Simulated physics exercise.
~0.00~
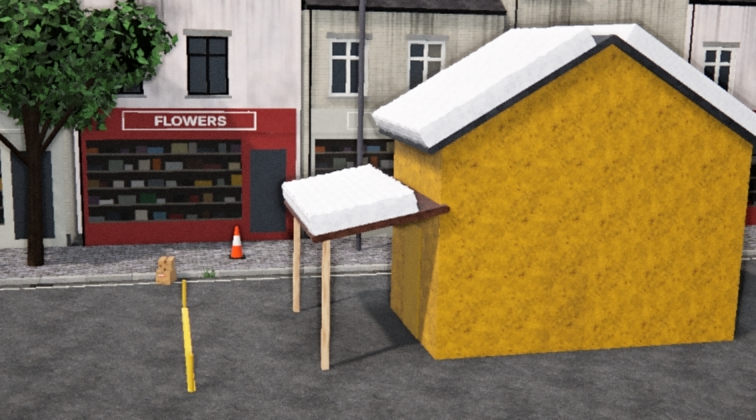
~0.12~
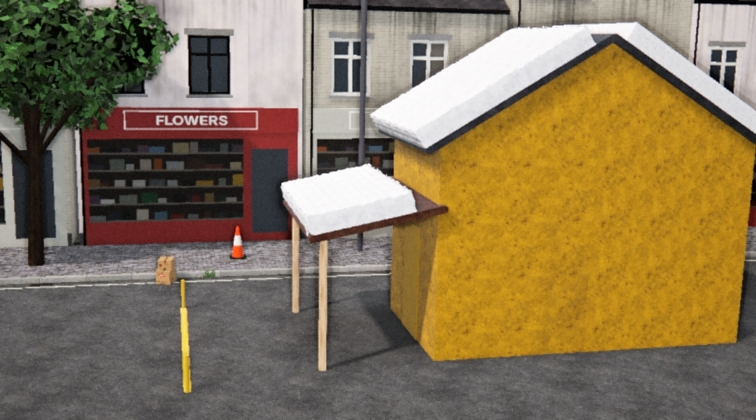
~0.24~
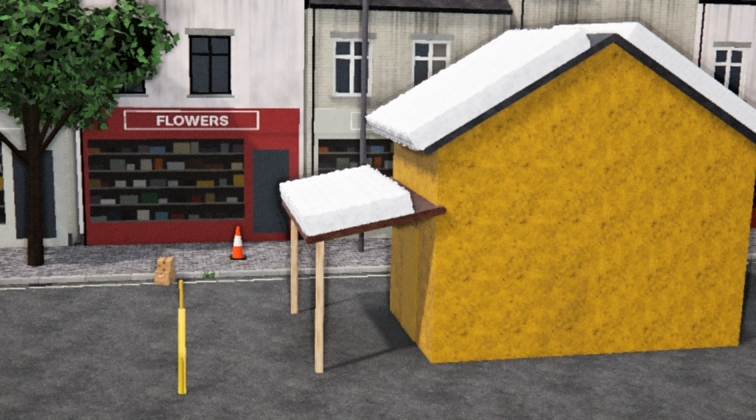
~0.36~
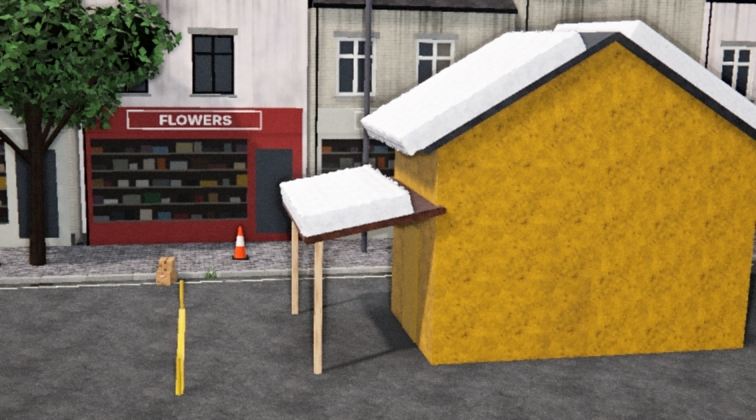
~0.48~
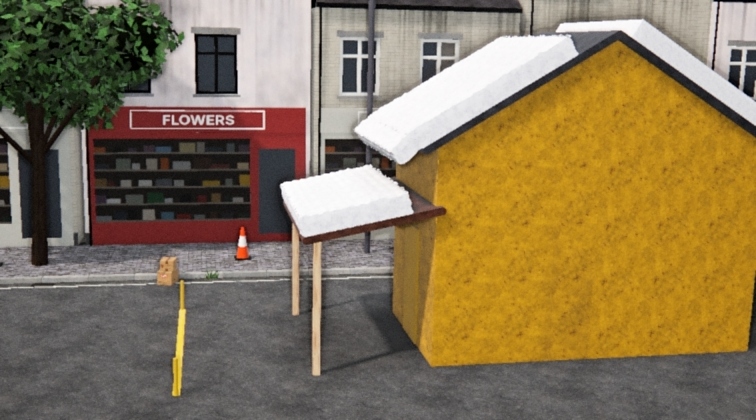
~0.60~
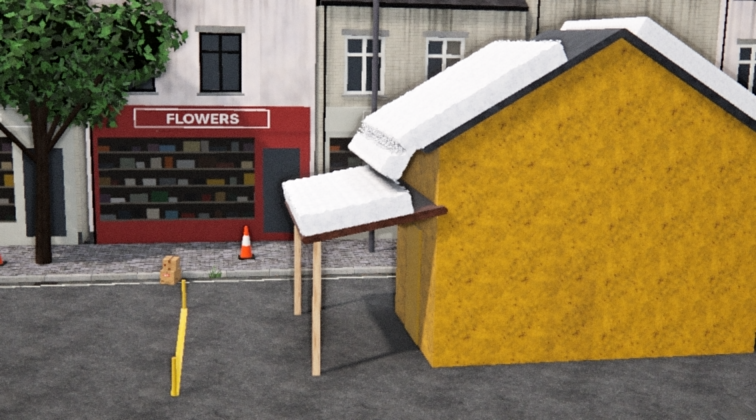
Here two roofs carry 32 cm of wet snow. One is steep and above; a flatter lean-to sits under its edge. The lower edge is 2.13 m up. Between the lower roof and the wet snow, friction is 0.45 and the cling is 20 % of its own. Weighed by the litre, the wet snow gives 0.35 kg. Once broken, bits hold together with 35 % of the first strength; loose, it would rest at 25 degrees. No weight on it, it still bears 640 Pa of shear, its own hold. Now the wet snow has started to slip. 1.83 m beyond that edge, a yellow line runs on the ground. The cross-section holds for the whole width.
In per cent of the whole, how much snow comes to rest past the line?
28 %.
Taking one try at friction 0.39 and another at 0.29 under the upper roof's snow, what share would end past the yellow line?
Roughly 3 per cent first, roughly 12 per cent second.
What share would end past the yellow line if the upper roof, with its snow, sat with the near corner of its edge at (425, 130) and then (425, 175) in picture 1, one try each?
Around 40 percent, then around 8 percent.
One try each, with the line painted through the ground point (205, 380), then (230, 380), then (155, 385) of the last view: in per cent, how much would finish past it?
Respectively 40, 45 and 20 percent would end past it.
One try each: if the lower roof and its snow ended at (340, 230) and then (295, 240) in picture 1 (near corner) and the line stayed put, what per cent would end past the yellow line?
The first try gives 35 percent and the second gives 25 percent.
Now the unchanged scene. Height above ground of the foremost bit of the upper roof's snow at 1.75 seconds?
Close to 1.0 metres, I reckon.
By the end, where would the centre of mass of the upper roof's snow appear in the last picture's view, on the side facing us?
Look around (208, 331) on the near face.
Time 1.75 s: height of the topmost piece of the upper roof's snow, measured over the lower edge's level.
At that moment the top of the snow is about 0.8 m above the lower edge.
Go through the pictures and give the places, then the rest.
Leading edge of the wet snow at (427, 128), in the first picture.
Leading edge of the wet snow at (424, 128), its middle shifted 2.5 cm, in the second picture.
Leading edge of the wet snow at (417, 131), its middle shifted 9.9 cm, 3 % of it past the upper edge, in one piece, in the third picture.
Leading edge of the wet snow at (410, 145), its middle shifted 23 cm, 7 % of it past the upper edge, in one piece, in the fourth picture.
Leading edge of the wet snow at (399, 147), its middle shifted 41 cm, 13 % of it past the upper edge, cracking, in the fifth picture.
Leading edge of the wet snow at (388, 162), its middle shifted 64 cm, 21 % of it past the upper edge, cracking, in the sixth picture.
After 1.13 s, none is below the lower edge and 0 % is past the line.
After 1.75 s, 24 % is below the lower edge and 0 % is past the line.
After 2.38 s, 63 % is below the lower edge and 23 % is past the line.
After 3.00 s, 65 % is below the lower edge and 28 % is past the line.
After 3.80 s, at the end, 65 % is below the lower edge and 28 % is past the line.
